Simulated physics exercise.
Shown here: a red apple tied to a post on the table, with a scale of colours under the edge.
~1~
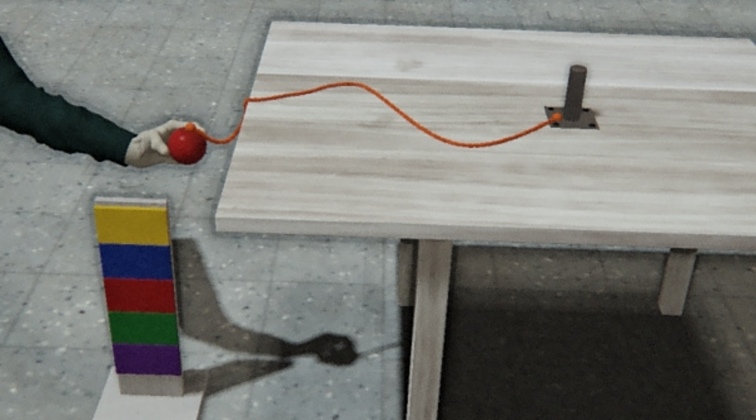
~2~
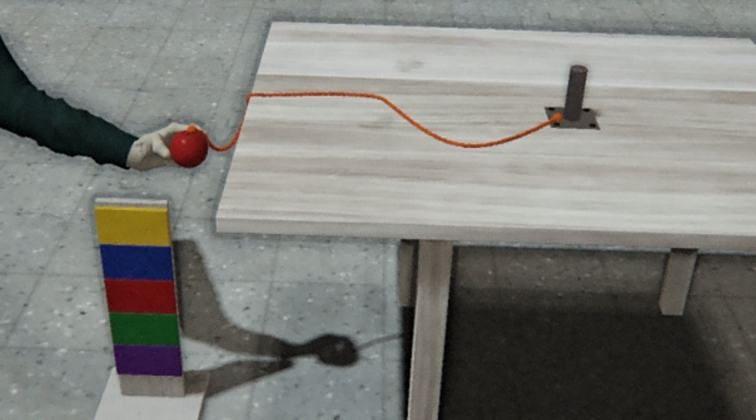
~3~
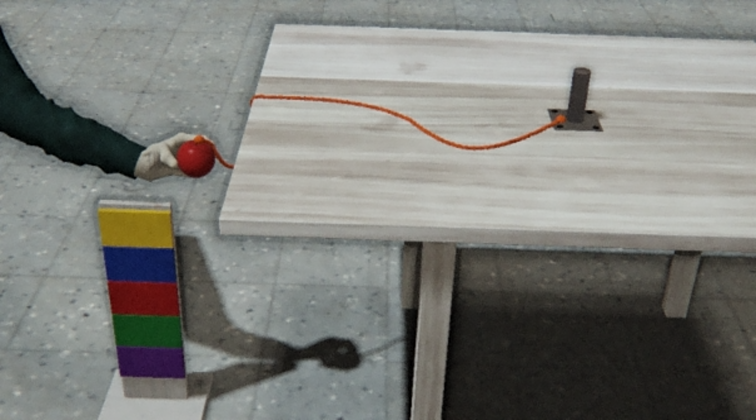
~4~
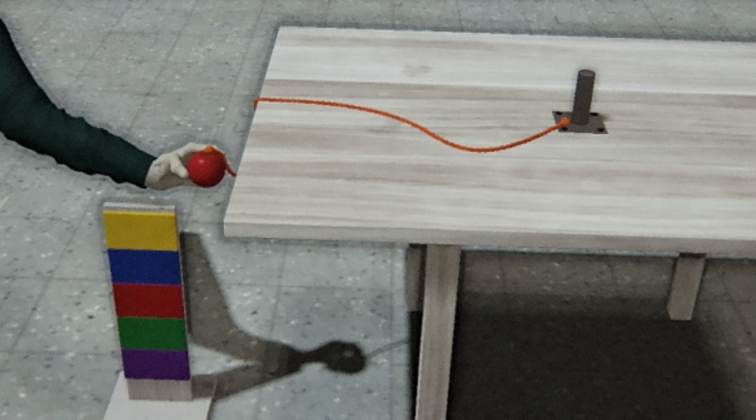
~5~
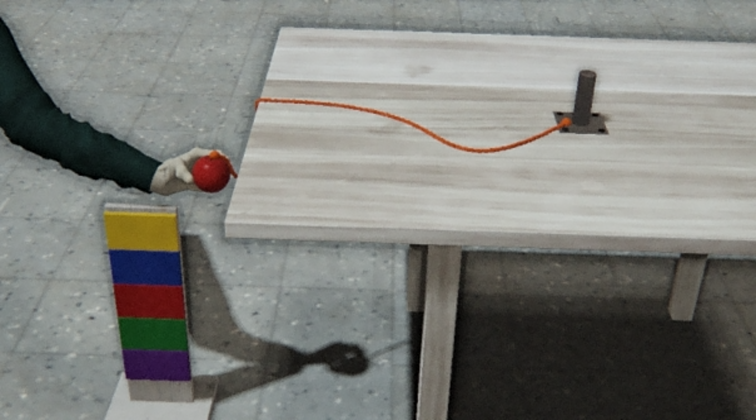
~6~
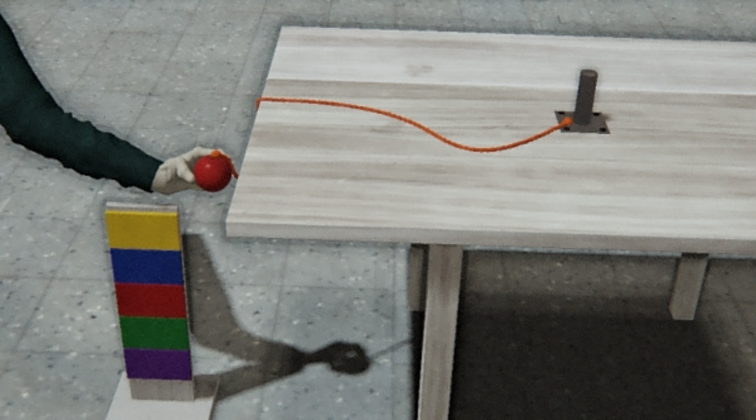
Beside a pale wooden table, a gloved hand holds a red ball-like object on an orange cord tied to a post, moving it slightly right and down near the table's left edge, above a scale of coloured bands.
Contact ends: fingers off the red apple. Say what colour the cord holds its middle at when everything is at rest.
That would be red.
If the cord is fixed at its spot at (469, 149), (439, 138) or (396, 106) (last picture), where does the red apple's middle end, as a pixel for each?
First try (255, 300), second try (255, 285), third try (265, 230).
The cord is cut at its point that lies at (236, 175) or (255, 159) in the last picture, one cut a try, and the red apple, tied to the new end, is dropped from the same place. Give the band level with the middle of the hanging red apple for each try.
Blue; yellow.
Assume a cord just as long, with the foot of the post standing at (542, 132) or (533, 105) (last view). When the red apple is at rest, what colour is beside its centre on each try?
Answer, in order: Green, green.
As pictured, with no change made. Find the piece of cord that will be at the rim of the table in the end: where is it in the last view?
(313, 102), give or take.
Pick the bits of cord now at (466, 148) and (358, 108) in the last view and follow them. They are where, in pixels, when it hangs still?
First one close to (436, 121), second close to (299, 121).
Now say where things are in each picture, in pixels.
In the first frame, red apple (188, 146); yellow (132, 227); blue (136, 263); red (139, 297); green (143, 329); purple (147, 361).
In the second frame, red apple (189, 149); cord through (532, 131) (450, 143) (395, 109) (317, 94) (246, 116).
In the third frame, red apple (196, 159).
In the fourth frame, red apple (206, 169); cord through (540, 135) (457, 147) (392, 116) (305, 102) (253, 140).
In the fifth frame, red apple (211, 174).
In the sixth frame, red apple (213, 173); cord through (542, 135) (460, 147) (395, 116) (307, 102) (258, 140).
Soon after, apple near (224, 297); level with red.
After that, apple near (287, 297); level with red.
And then, apple near (252, 303); level with red.
In the end, apple near (260, 306); level with red. Its middle rests at the red band.
